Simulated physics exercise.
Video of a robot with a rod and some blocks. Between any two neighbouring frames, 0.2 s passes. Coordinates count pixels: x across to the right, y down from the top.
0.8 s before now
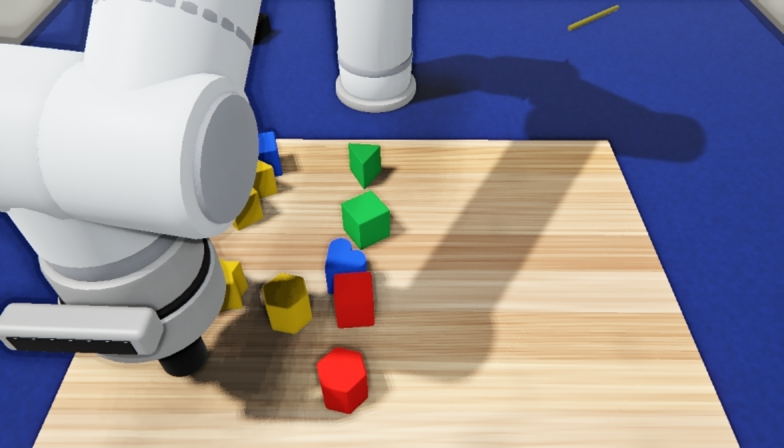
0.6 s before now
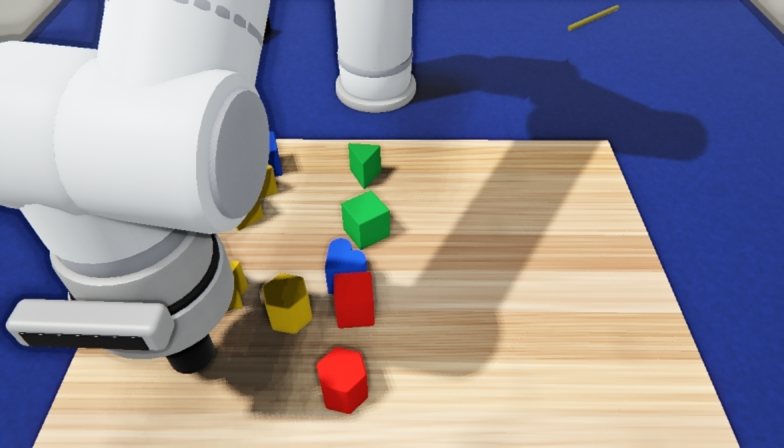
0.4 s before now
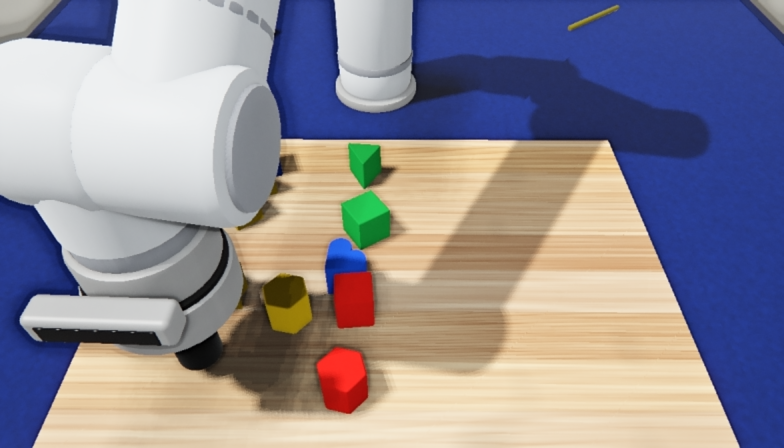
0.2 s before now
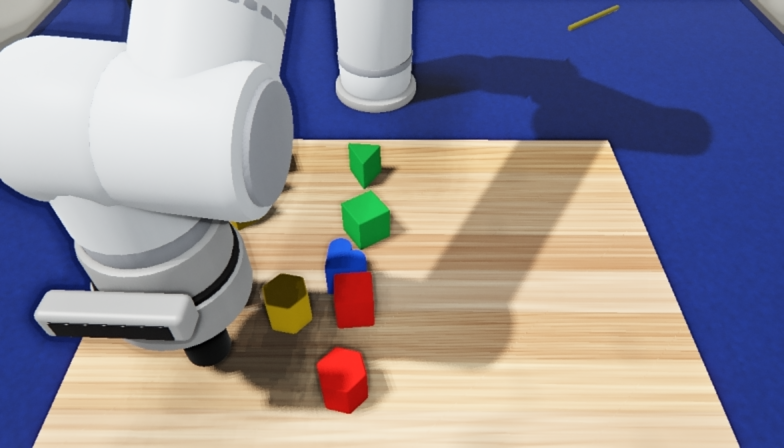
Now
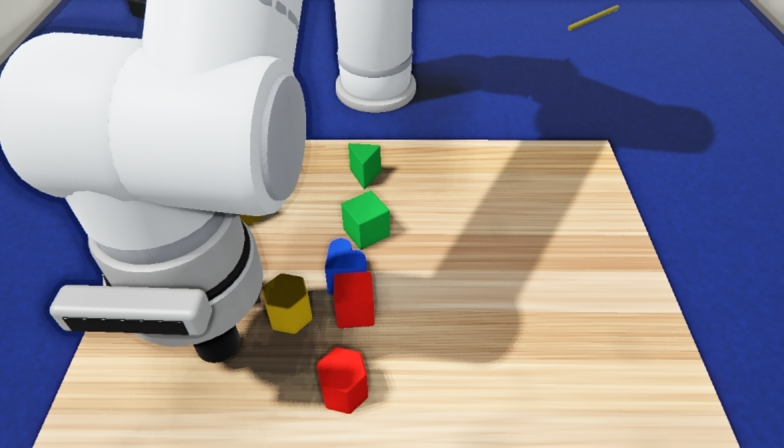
A big white robot arm holding a short black rod slid slowly to the right over the left side of a wooden table, while the yellow, red, blue and green blocks stayed still.
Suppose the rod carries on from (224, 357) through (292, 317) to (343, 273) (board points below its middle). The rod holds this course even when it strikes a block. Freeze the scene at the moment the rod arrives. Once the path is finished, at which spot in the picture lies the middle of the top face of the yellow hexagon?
The middle of its top is at (374, 229).
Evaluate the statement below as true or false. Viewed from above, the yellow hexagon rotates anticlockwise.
The statement is false.
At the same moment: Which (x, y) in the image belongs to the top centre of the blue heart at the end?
The top centre is at (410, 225).
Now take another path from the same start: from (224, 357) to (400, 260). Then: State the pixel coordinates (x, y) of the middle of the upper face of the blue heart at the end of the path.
Around pixel (402, 207).
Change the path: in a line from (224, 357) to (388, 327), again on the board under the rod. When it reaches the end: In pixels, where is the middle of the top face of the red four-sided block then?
I predict (388, 270).
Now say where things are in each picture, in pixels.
In the first frame, tip of the rod (185, 358), middles of tops, yellow hexagon (285, 290), blue heart (344, 255), red four-sided block (353, 287), green four-sided block (365, 206).
In the second frame, rod (193, 355), nothing pushed.
In the third frame, rod (201, 351), nothing pushed.
In the fourth frame, rod (210, 348), nothing pushed.
In the fifth frame, rod (219, 344), yellow hexagon (285, 290), blue heart (344, 255), red four-sided block (353, 287), green four-sided block (365, 206).
The first path, step by step. One third of the way, rod (268, 319); yellow hexagon (299, 280).
Two thirds of the way, rod (307, 288); yellow hexagon (338, 252); blue heart (372, 238), turned 20° anticlockwise; red four-sided block (358, 285), turned 20° clockwise.
At the end, rod (341, 259); yellow hexagon (374, 229), turned 20° clockwise; blue heart (410, 225); red four-sided block (358, 285), turned 20° clockwise; green four-sided block (373, 198), turned 30° anticlockwise.
